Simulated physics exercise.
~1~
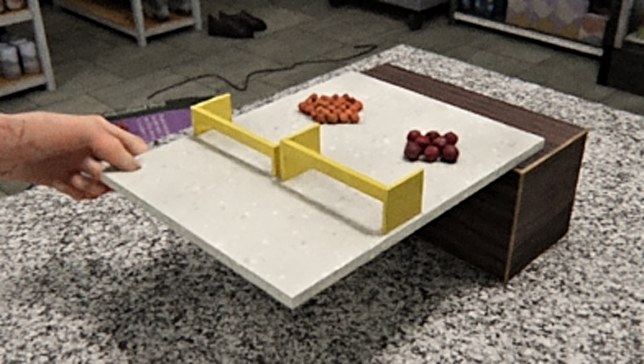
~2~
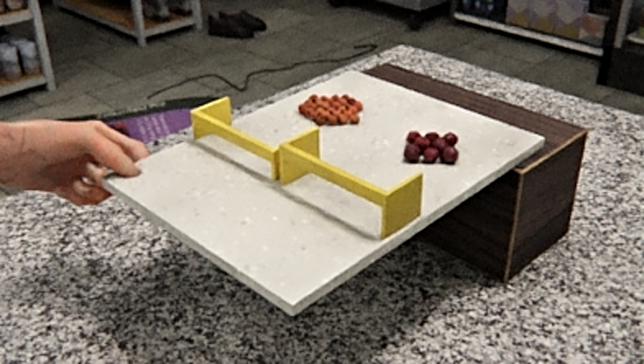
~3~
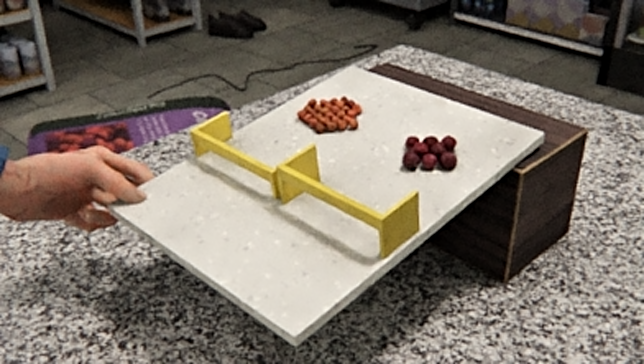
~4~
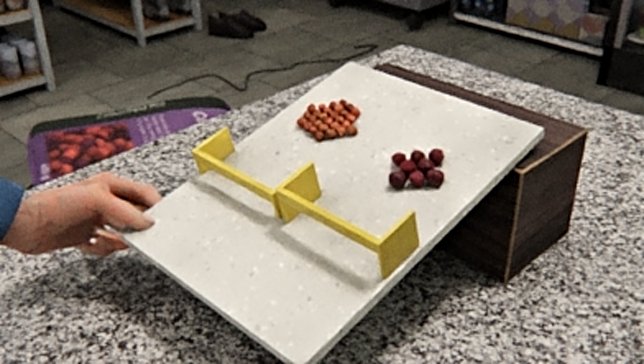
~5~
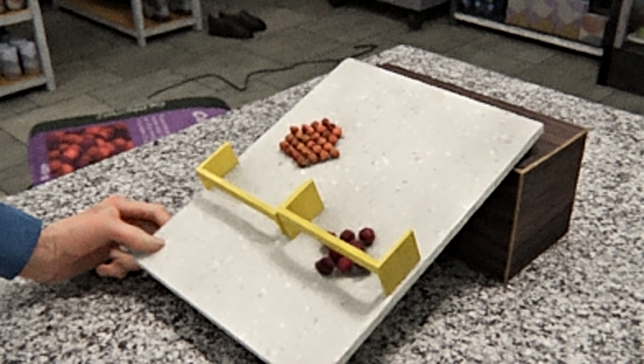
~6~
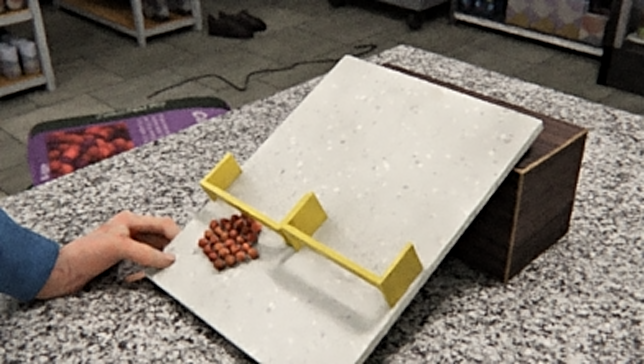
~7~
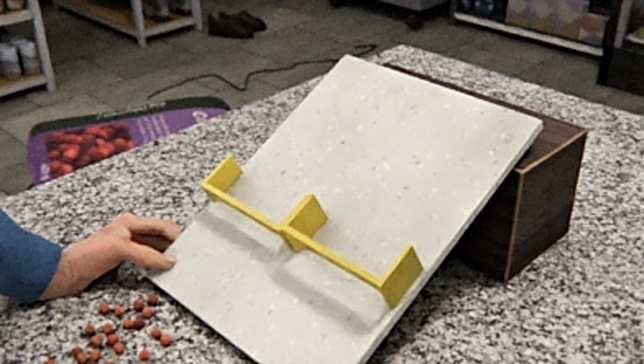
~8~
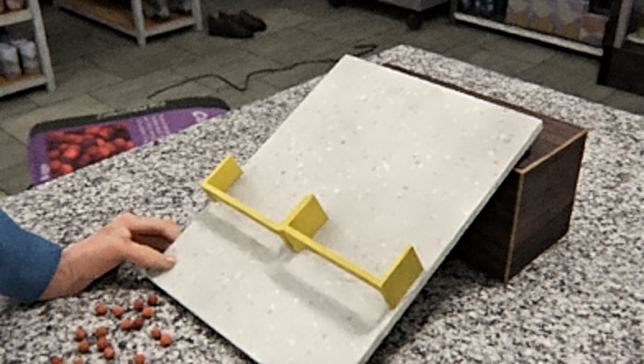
A hand at the left holds the free end of a pale speckled board, whose other end rests on a dark wooden box on a speckled counter, seen from above at an angle. Orange-brown pieces sit in a heap farther back, and dark red ones lie nearer at the right, each facing a yellow bar with a gap beneath. The hand lowers the board into a steeper slope. The dark red pieces move down first, pass their bar and go out of view. The orange-brown heap follows under its bar and ends scattered on the counter beside the hand, the board left empty.
